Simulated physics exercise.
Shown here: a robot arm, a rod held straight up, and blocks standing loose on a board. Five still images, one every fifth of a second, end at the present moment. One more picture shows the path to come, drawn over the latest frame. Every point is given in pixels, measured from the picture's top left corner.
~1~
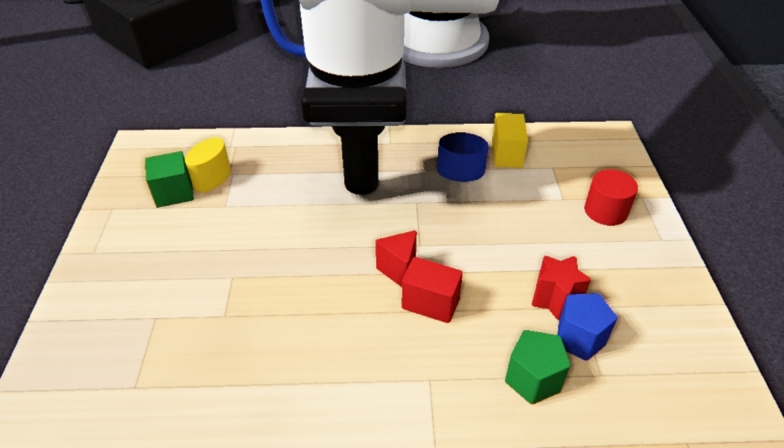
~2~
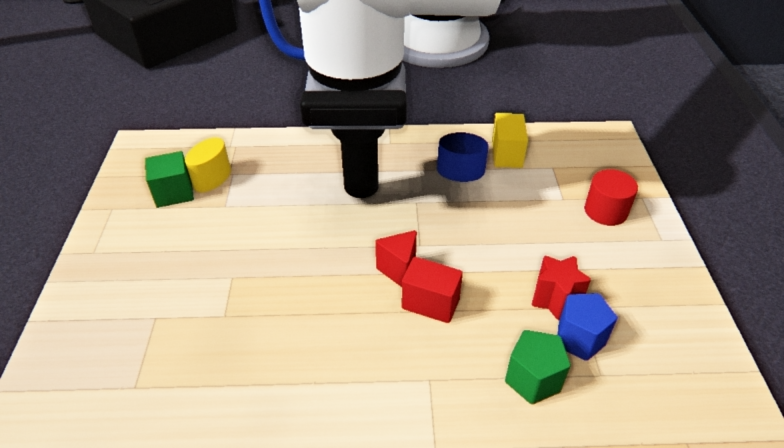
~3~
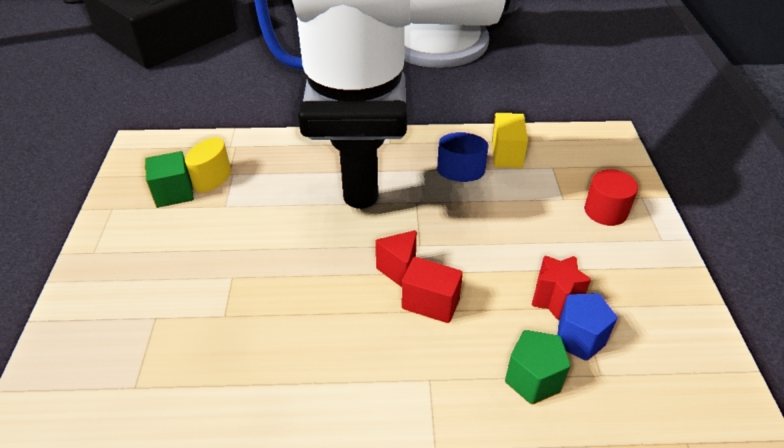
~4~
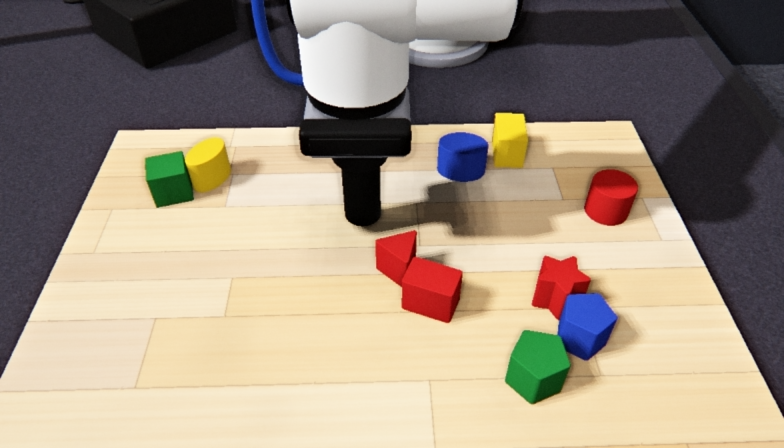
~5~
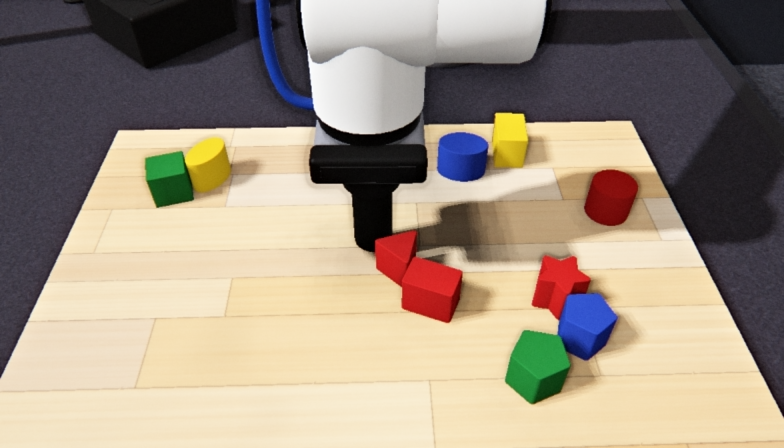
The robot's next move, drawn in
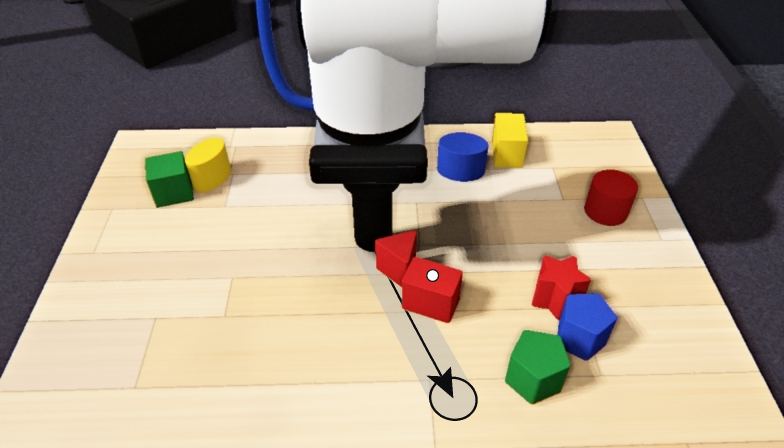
A robot arm moves its black rod down the board toward the still red triangle.
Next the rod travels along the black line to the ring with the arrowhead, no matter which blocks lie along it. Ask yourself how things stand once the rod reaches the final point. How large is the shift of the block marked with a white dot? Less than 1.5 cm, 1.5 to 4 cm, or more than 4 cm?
Long, over 4 cm.
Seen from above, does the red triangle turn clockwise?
My answer is no.
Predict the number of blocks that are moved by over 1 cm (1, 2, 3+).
It looks like two blocks will be pushed more than about 1 cm.
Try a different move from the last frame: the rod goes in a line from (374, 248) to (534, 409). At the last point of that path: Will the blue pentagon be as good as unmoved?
I believe so.
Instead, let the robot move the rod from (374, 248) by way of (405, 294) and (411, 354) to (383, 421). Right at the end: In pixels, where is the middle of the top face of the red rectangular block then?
By then it is at (492, 314).
Drawn move, in a line from (374, 248) to (453, 398); the dot is on the red rectangular block.
The first path, step by step. One third of the way, rod (397, 283); red triangle (430, 277), turned 55° anticlockwise; red rectangular block (477, 301), turned 15° clockwise.
Two thirds of the way, rod (424, 333); red triangle (449, 285), turned 90° anticlockwise; red rectangular block (491, 305), turned 30° clockwise.
At the end, rod (455, 389); red triangle (449, 285), turned 90° anticlockwise; red rectangular block (491, 305), turned 30° clockwise; green pentagon still.
